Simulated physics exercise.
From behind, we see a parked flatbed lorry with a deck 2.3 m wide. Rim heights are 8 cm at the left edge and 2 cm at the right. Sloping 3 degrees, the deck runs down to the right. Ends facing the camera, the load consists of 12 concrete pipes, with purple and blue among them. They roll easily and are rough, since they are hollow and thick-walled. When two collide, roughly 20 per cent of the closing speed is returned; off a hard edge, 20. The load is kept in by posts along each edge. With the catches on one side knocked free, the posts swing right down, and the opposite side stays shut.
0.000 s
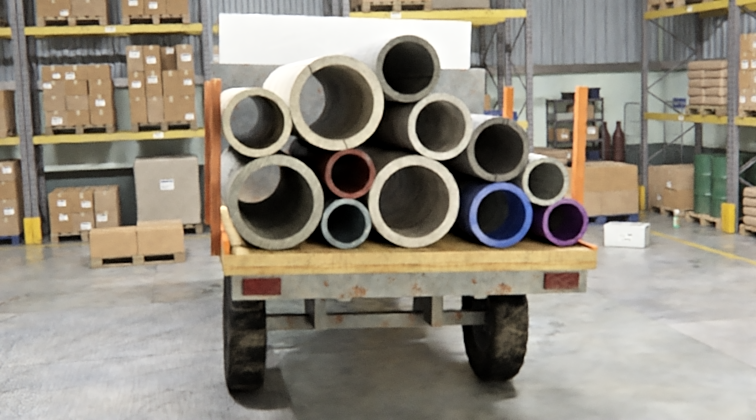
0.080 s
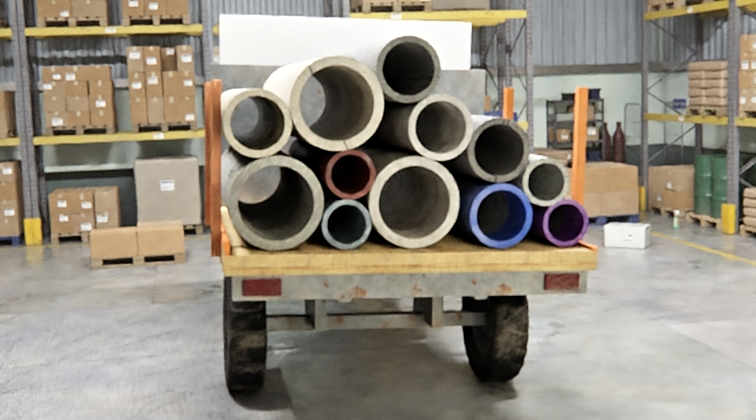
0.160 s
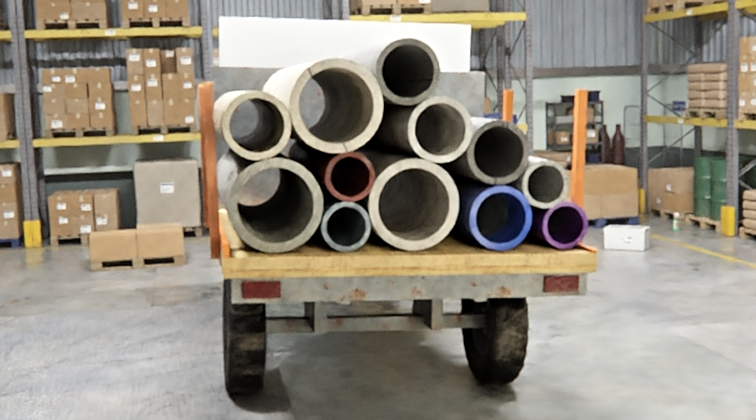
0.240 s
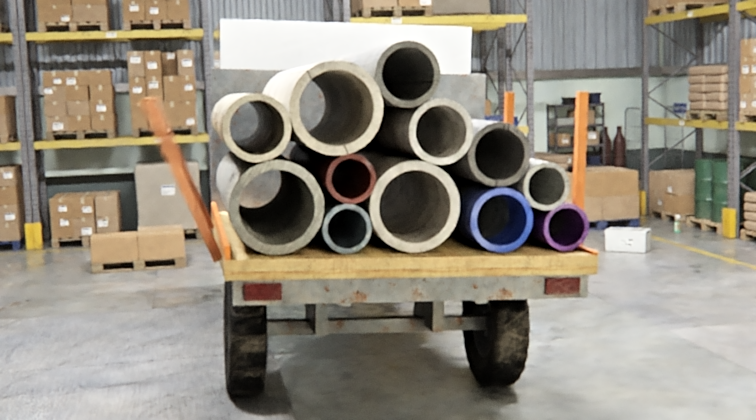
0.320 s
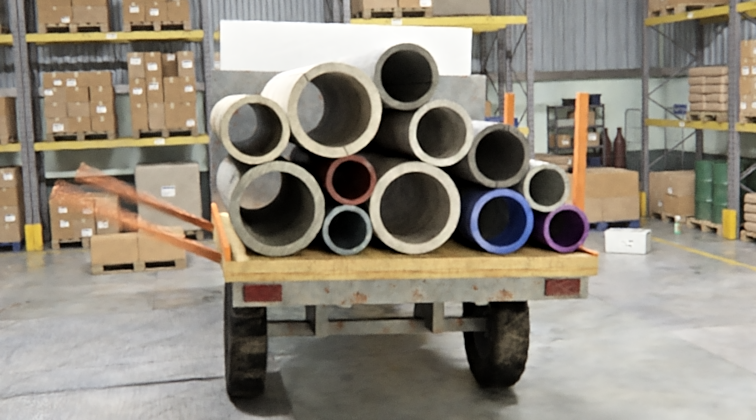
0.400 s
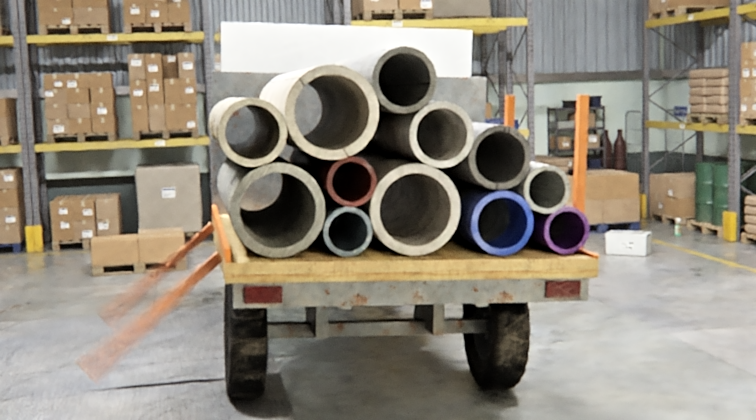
At the start, thick-walled pipes, including a blue one and a purple one, sit stacked on a flatbed parked in a warehouse, between upright orange posts. The left posts then swing outward and down until they slant below the deck, while the right posts stay upright and the pipes shift only slightly.
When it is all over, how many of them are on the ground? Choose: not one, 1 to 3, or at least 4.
It is 1 to 3; here the count comes to 1.
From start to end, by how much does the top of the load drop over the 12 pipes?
Drop: Approx. 20 centimetres.
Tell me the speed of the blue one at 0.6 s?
I'd put it near 0.0 m/s.
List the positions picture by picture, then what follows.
Purple (567, 222), blue (500, 215); both sides upright; the deck slopes 3° down to the right; 5 of the 12 make up the bottom layer, in the first picture.
Purple (567, 223), blue (501, 216); sides still shut, in the second picture.
Purple (566, 225), blue (500, 218); both sides upright, in the third picture.
Purple (567, 228), blue (501, 220); left posts out by 25°, tip at (147, 105), in the fourth picture.
Purple (568, 229), blue (501, 221); left posts out by 65°, tip at (59, 194), in the fifth picture.
Purple (568, 231), blue (502, 223); left posts out by 130°, tip at (92, 369), in the sixth picture.
By 0.6 s, purple is on the deck, 15 cm from the right edge; blue is on the deck, 60 cm from the right edge; 0 of 12 are off.
By 0.7 s, as before, purple, blue; 0 of 12 are off.
By 0.8 s, as before, purple, blue; 1 of 12 is off.
By 0.9 s, as before, purple, blue; 1 of 12 is off.
Finally (4.1 s), purple is on the deck, 15 cm from the right edge; blue is on the deck, 50 cm from the right edge; 1 of 12 is off.
